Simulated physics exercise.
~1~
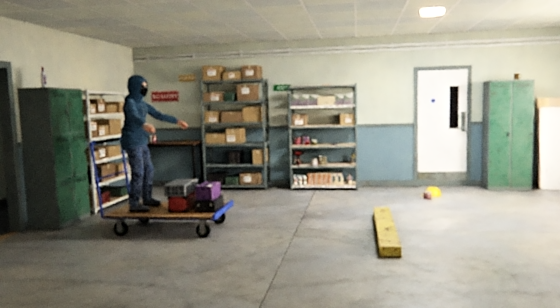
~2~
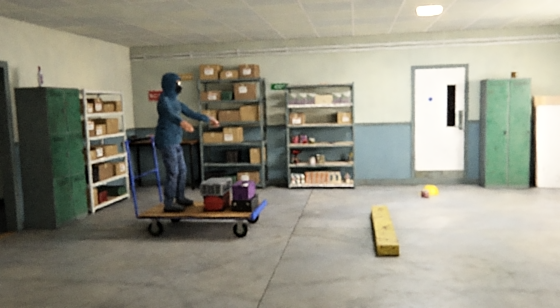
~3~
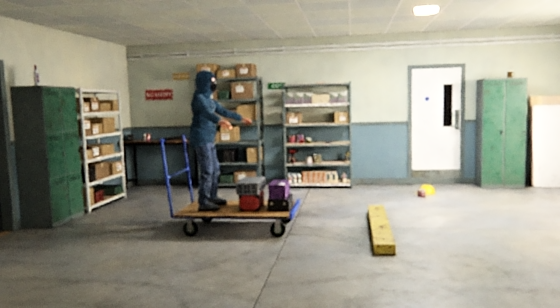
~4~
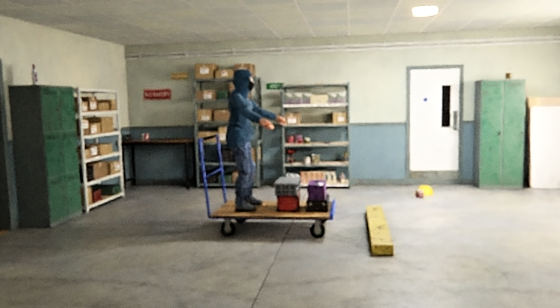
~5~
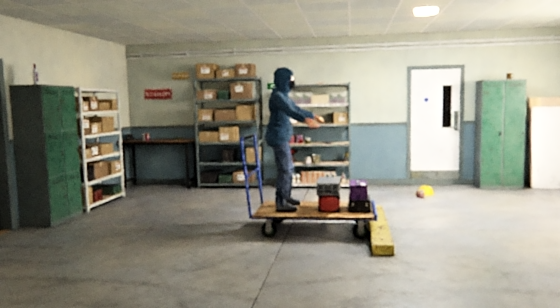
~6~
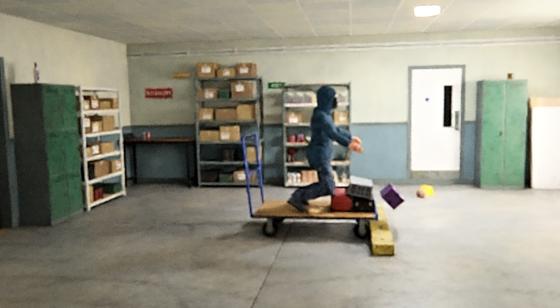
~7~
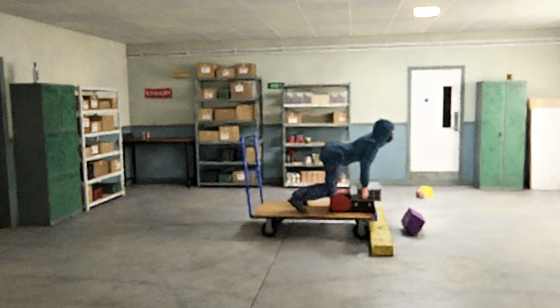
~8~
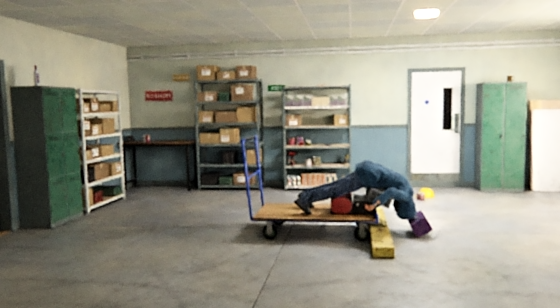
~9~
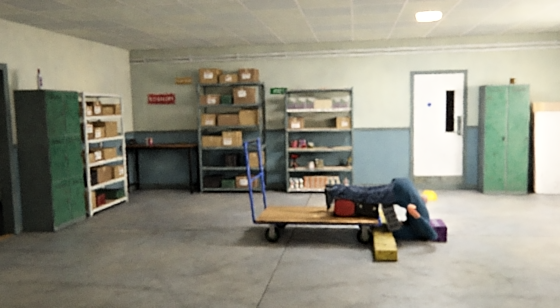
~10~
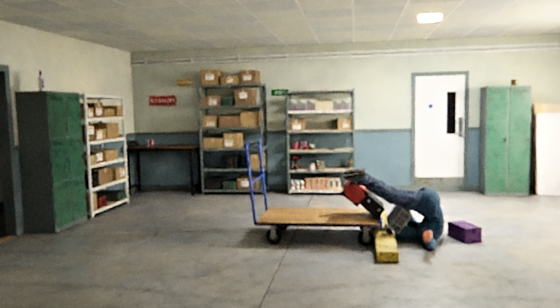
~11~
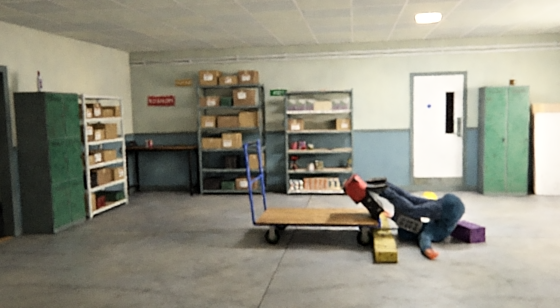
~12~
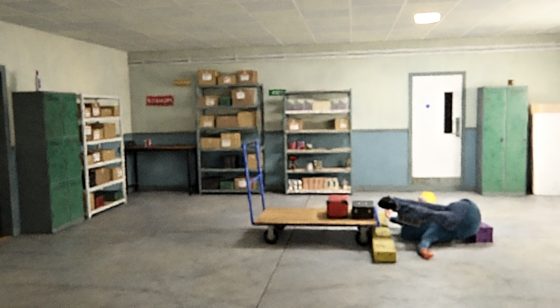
In a storeroom, a trolley hits a yellow kerb, pitching its standing rider over the front.
